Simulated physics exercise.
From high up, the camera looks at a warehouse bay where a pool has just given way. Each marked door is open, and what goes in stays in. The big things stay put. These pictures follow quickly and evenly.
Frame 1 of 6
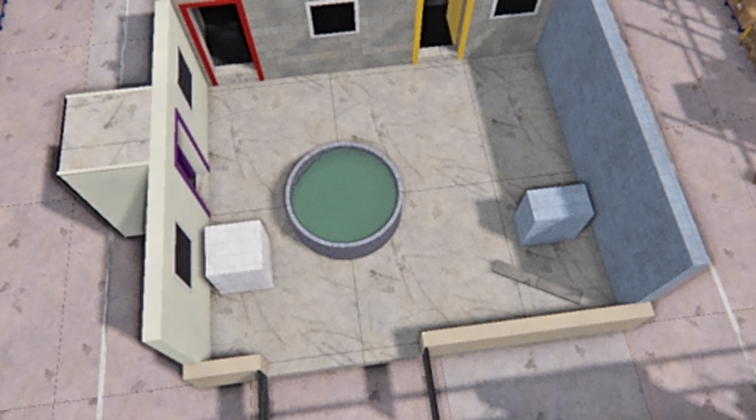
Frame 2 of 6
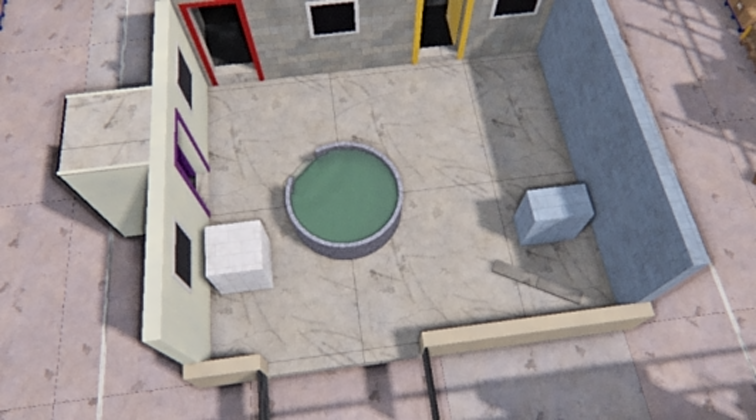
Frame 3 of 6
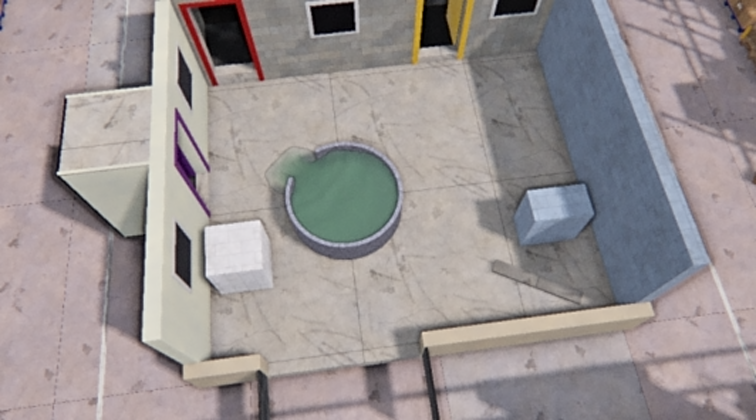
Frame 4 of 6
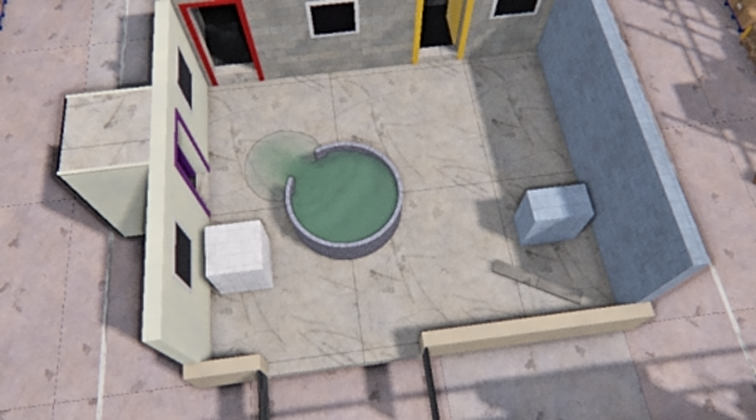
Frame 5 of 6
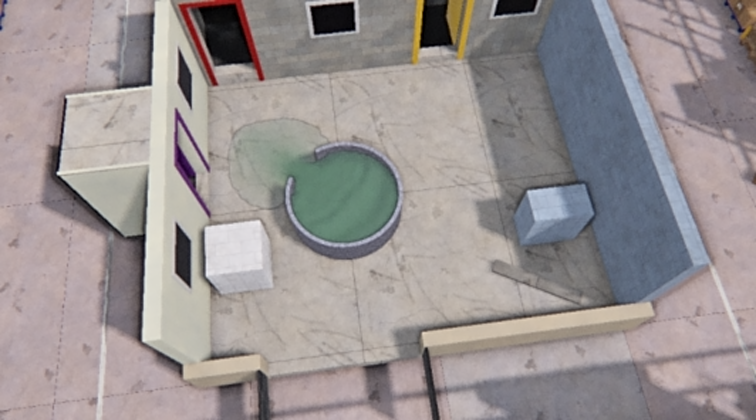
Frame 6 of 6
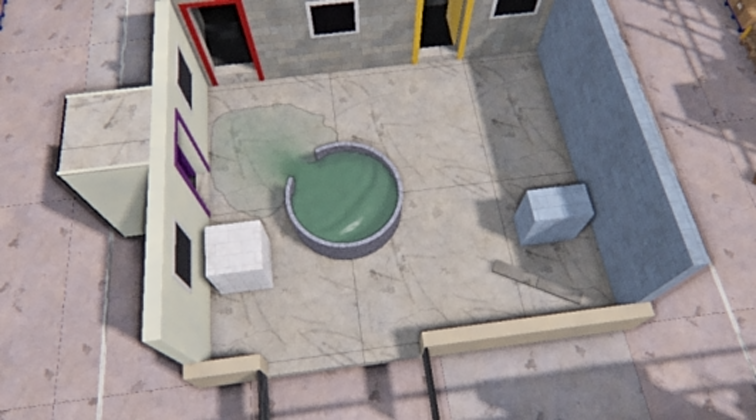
The clip opens on a high view of a walled bay with still green water filling a round pool between a white block and a blue-grey one. A gap opens on the pool's far side, toward the upper left, and water pours through it, spreading across the pale floor in a thin, widening green-tinged sheet.
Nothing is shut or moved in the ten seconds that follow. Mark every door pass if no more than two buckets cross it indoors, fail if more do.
Marks: Red door pass, yellow door pass, purple door fail.
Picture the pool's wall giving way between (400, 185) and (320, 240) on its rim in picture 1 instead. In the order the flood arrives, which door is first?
Go with the yellow door.
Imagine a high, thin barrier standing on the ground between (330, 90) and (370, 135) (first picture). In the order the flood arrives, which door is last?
The last is the one in yellow.
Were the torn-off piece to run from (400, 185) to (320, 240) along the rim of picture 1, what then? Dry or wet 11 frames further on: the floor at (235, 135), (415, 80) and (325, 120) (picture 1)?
Listed order gives left alone; left alone; left alone.
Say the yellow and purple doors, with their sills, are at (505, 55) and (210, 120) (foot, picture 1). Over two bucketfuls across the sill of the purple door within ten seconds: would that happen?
Well, the purple door overshoots, as it turns out.
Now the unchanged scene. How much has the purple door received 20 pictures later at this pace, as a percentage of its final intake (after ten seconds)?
Roughly 50 percent.
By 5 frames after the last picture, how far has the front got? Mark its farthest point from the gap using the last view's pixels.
Estimated pixel: (208, 86).
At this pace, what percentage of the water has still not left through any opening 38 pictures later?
My figure: Some 92 per cent.
A moment on, water covers 15 % of the floor; the red door wet at the sill, nothing in, the yellow door not reached, the purple door under two buckets in.
Next, water covers 20 % of the floor; the red door wet at the sill, nothing in, the yellow door not reached, the purple door over two buckets in.
Then, water covers 25 % of the floor; the red door wet at the sill, nothing in, the yellow door not reached, the purple door far over two buckets in.
Later, water covers 55 % of the floor; the red door wet at the sill, nothing in, the yellow door wet at the sill, nothing in, the purple door far over two buckets in.
In the end, water covers 75 % of the floor; the red door wet at the sill, nothing in, the yellow door wet at the sill, nothing in, the purple door far over two buckets in.
